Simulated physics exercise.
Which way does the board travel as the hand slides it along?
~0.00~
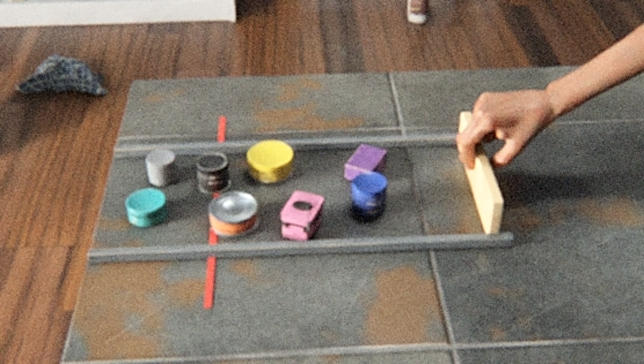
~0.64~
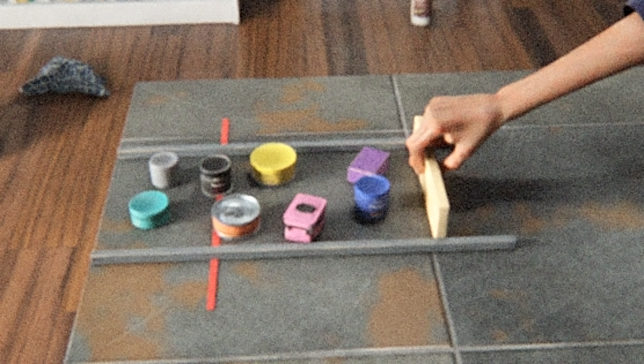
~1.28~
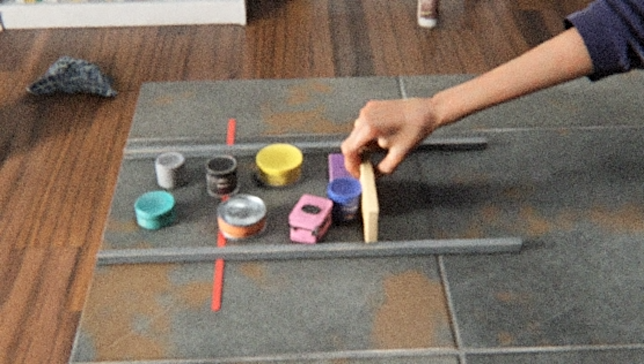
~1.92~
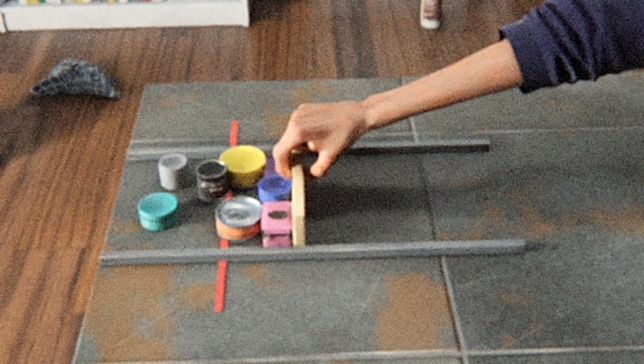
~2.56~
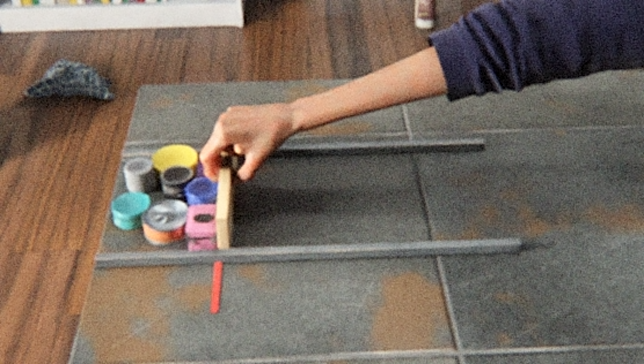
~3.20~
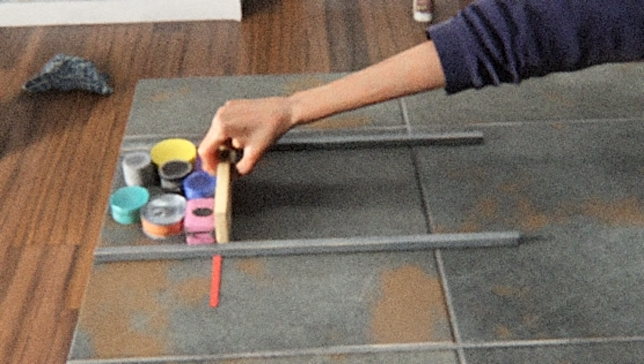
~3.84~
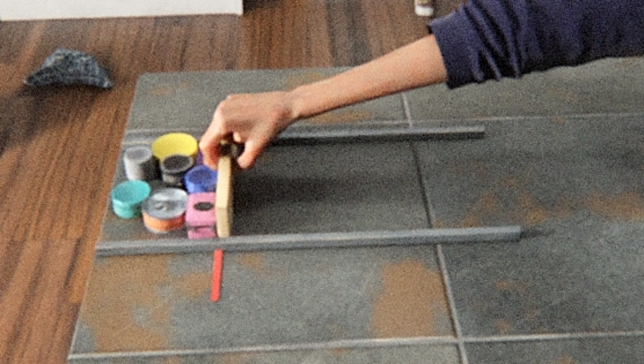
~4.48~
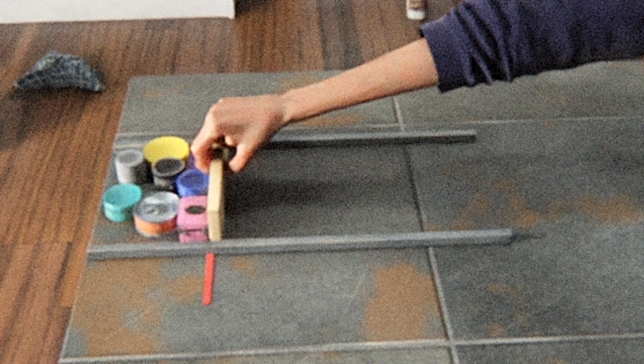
The board moves to the left, pushing the small containers along with it.
